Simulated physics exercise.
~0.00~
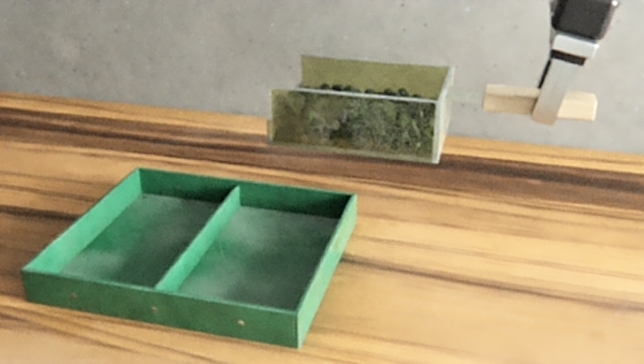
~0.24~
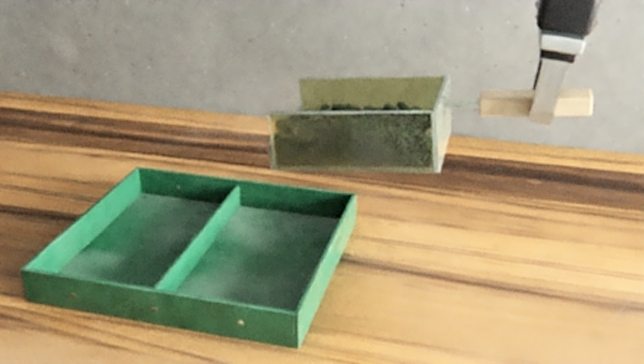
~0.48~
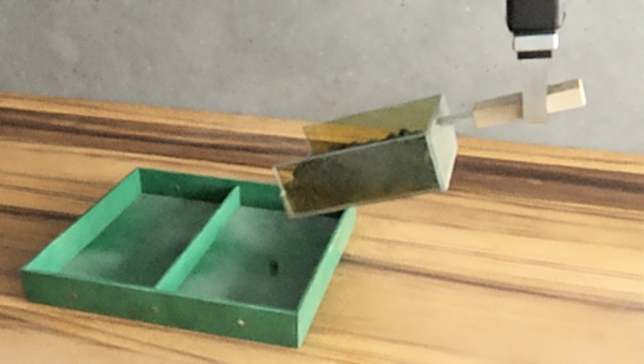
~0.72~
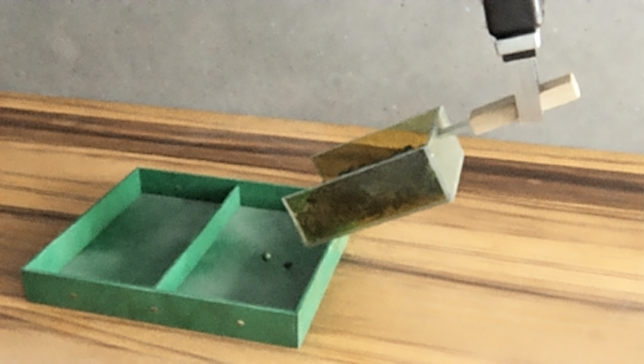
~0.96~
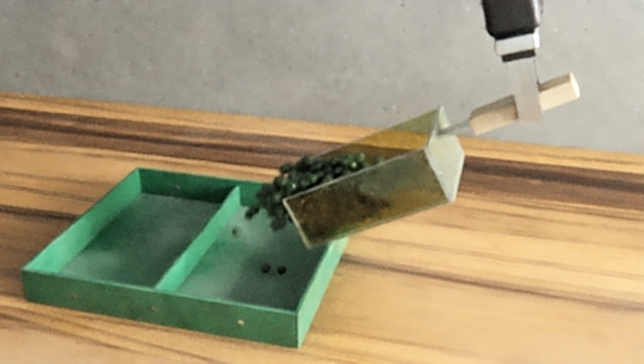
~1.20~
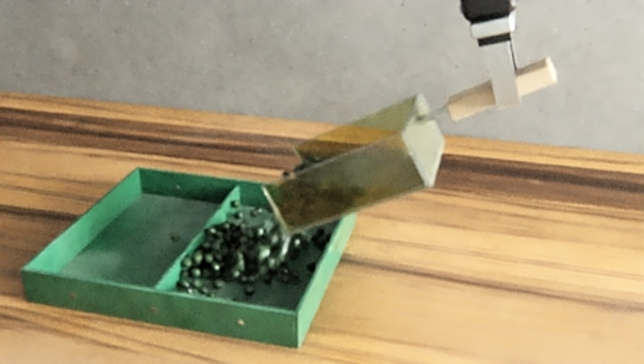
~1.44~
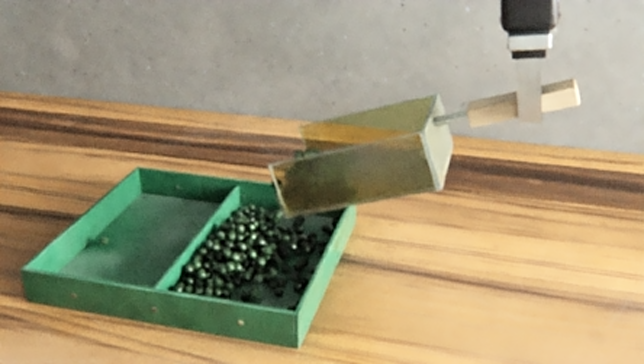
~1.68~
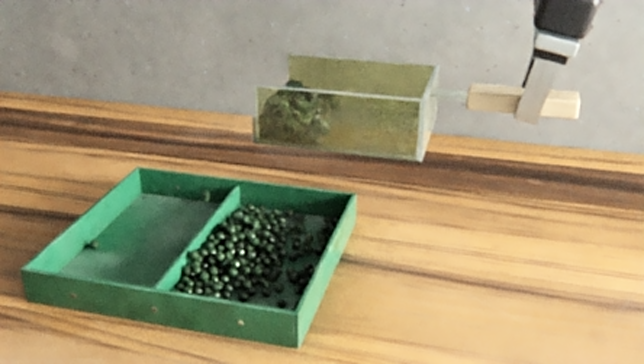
Robot arm tilting a clear box and pouring dark green beads into the right-hand part of a green tray, then levelling it with some beads left inside.
